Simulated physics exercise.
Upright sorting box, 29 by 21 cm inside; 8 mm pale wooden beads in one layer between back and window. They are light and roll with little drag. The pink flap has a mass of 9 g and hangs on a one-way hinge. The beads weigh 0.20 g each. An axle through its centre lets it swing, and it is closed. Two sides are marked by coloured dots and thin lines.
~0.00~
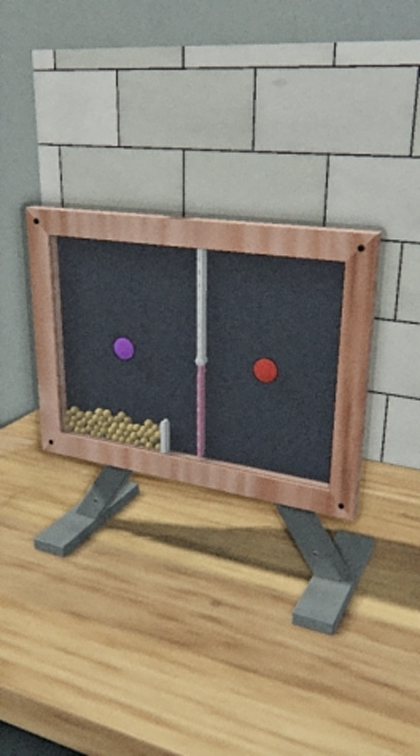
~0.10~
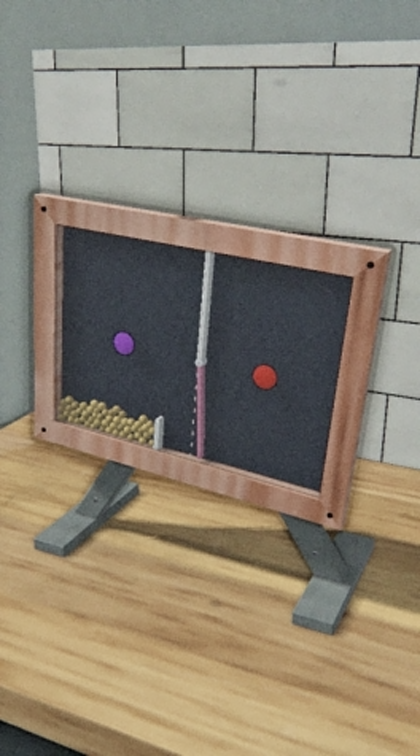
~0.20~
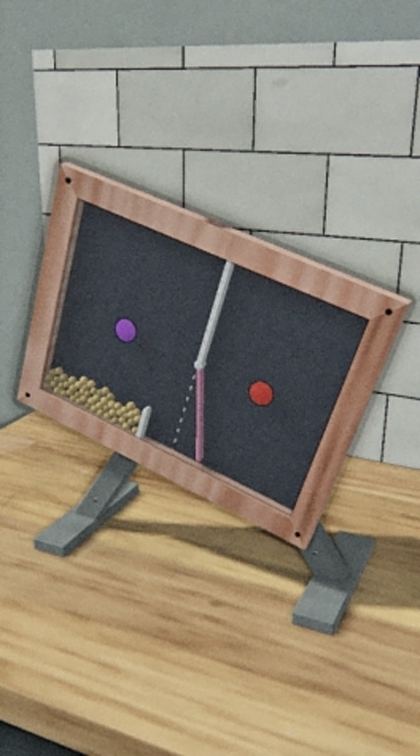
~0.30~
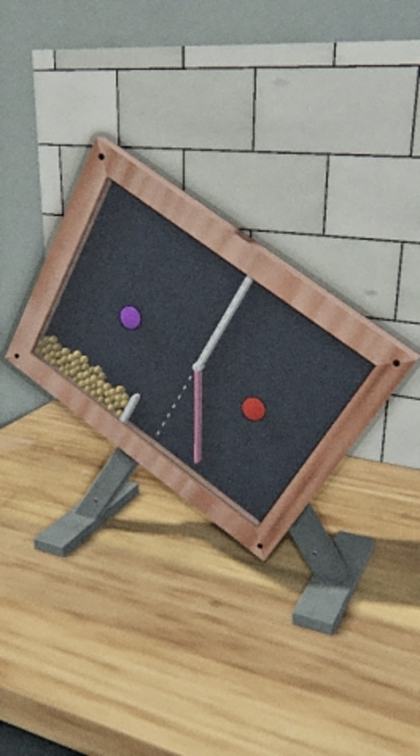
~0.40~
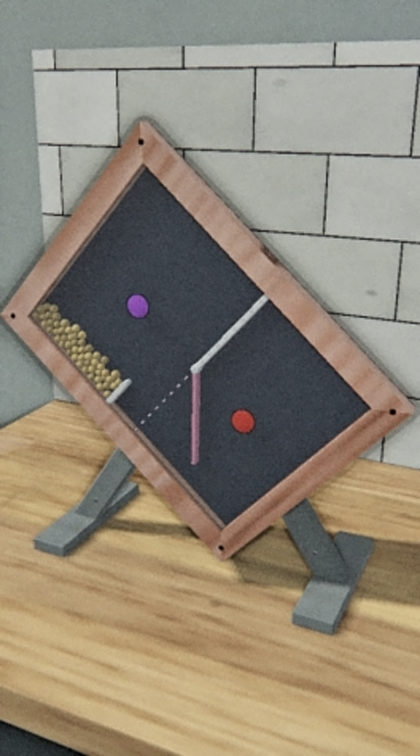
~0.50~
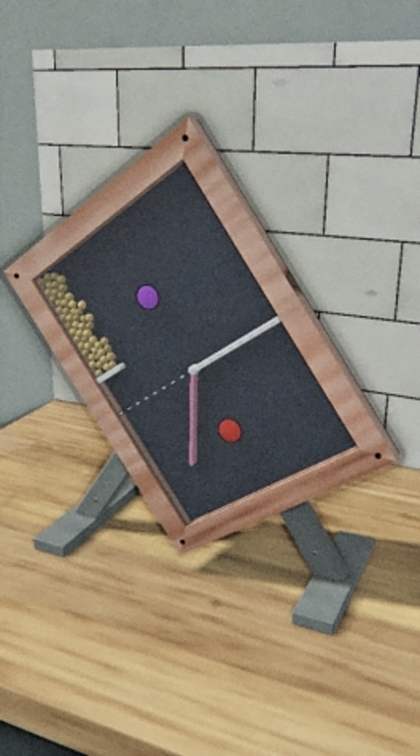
Wood-framed dark panel on grey feet turning steadily clockwise, gold beads staying heaped behind a short ledge while a pink flap hangs down.
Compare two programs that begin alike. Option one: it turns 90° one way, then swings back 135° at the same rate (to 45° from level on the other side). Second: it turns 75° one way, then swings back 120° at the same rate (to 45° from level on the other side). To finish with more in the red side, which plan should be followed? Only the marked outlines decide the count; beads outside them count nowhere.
The answer is the earlier-listed option.
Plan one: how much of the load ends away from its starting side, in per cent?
Something near 75 per cent end up elsewhere.
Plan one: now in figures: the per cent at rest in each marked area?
Red side 75, purple side 25.
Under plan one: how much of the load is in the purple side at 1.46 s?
Share: About 25 percent.
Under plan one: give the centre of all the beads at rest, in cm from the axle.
Right: About 8 cm; below: About 5 cm.
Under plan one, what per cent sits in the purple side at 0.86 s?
That comes to some 60 percent of the load.
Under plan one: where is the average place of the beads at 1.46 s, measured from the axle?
About 5 cm right and 11 cm below.
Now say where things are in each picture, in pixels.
Level; about 50 beads; beads centred (112, 428); top one (122, 416); pink flap (201, 361); red (266, 371), purple (124, 349), in the first picture.
Turned 5° clockwise; beads centred (107, 420); top one (94, 404), in the second picture.
Turned 16° clockwise; beads centred (93, 399); top one (59, 371); wall ends (202, 360), (147, 410), in the third picture.
Turned 29° clockwise; beads centred (83, 374); top one (53, 340); pink flap (199, 367), in the fourth picture.
Turned 42° clockwise; beads centred (79, 349); top one (47, 307), in the fifth picture.
Turned 54° clockwise; beads centred (79, 325); top one (55, 276); pink flap (194, 370); red (230, 431), purple (148, 297), in the sixth picture.
Plan one. At 0.86 s, it stands 90° clockwise; the beads' middle is 7 cm left of and level with the centre; red 40 %, purple 60 %; pink flap open 57°.
After 1.46 s, it stands 23° clockwise; the beads' middle is 5 cm right of and 11 cm below the centre; red 75 %, purple 25 %; pink flap open 24°.
After 2.07 s, it stands 45° anticlockwise; the beads' middle is 8 cm right of and 5 cm below the centre; red 75 %, purple 25 %; pink flap shut.
At rest by 2.7 s, it stands 45° anticlockwise; red 75 %, purple 25 %; pink flap shut.
Plan two would end with red 55 %, purple 45 %.
